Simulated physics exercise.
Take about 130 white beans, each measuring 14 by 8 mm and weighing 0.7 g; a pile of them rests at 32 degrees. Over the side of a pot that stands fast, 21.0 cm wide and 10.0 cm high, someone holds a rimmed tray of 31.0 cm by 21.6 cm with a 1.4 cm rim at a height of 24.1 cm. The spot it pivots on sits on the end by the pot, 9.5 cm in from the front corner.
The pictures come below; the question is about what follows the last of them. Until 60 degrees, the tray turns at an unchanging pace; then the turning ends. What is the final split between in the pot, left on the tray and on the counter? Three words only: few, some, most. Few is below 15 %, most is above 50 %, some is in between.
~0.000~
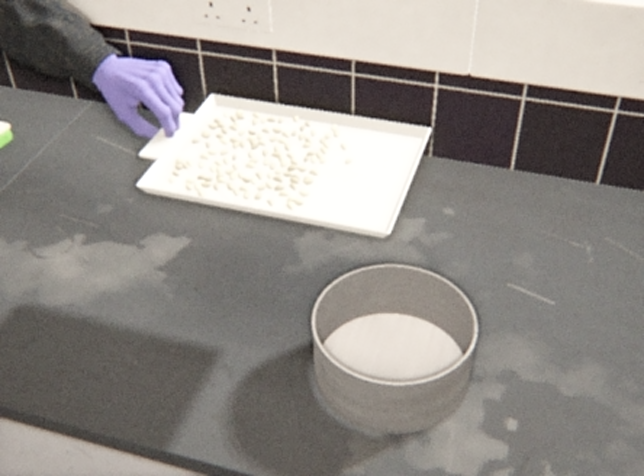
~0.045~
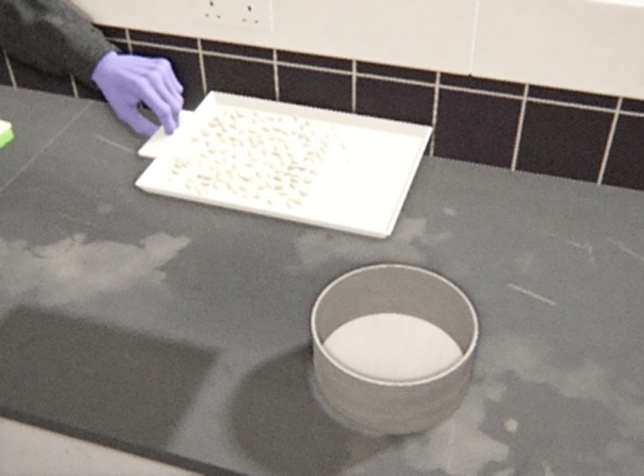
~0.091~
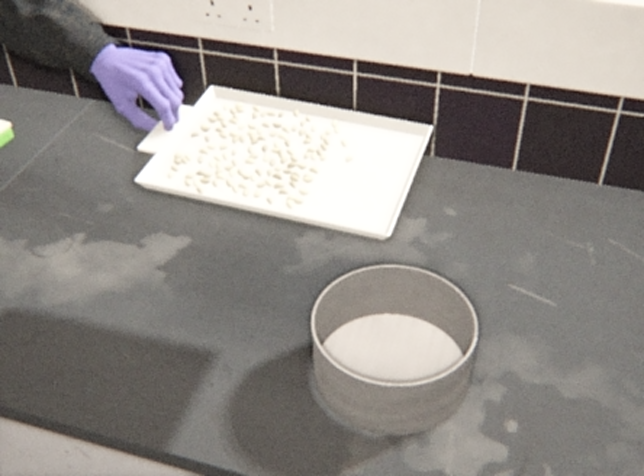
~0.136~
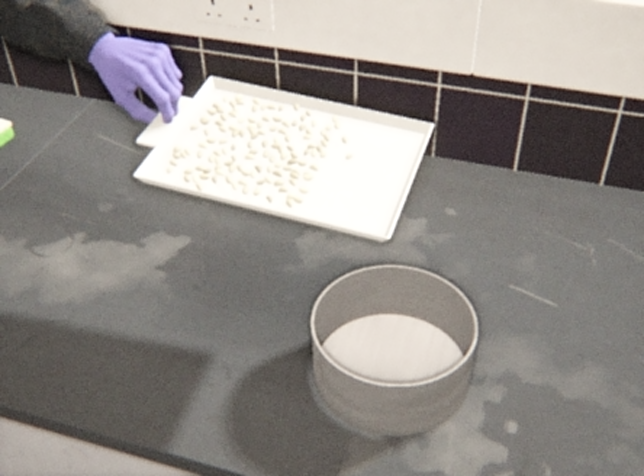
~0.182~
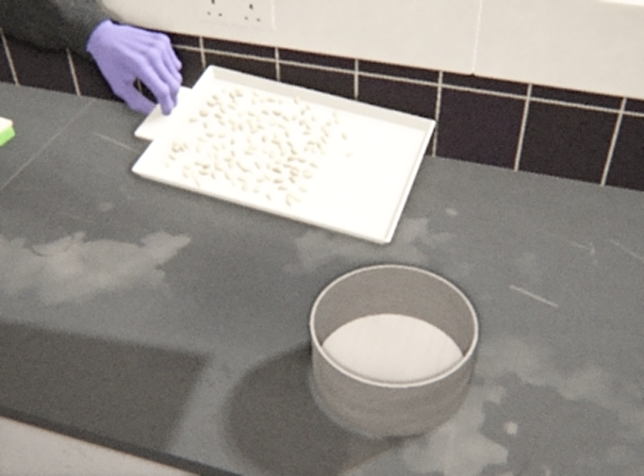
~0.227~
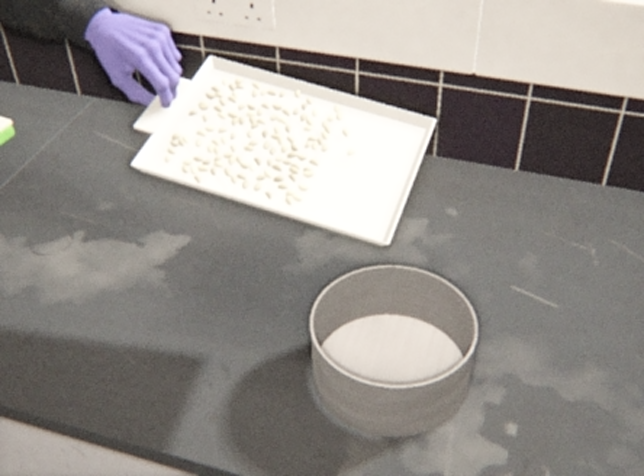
Pot - most, left on the tray - few, counter - few.
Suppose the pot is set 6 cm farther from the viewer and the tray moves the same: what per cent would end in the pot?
In that case some 65 per cent.
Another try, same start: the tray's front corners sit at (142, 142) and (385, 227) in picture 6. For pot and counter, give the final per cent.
That works out as pot 20 and counter 65.
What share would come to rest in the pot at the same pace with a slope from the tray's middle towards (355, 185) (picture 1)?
My best guess is some 70 per cent.
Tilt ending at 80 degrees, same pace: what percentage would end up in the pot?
Around 100 per cent, then.
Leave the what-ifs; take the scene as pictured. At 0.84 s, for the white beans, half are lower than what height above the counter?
The halfway mark sits at about 22 cm.
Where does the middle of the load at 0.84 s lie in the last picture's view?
The load's centre is near (351, 238) at that time.
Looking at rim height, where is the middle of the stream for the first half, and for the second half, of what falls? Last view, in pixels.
First near (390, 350), then at (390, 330).
Then, at 0.59 s, tilt 34 degrees; the tray holds 100 %, the pot 0 %.
Then, at 0.84 s, tilt 51 degrees; the tray holds 75 %, the pot 0 %.
After 1.19 s, tilt 60 degrees; the tray holds 10 %, the pot 85 %.
At rest (2.2 s), pot 95 %, tray 5 %, counter 0 %.
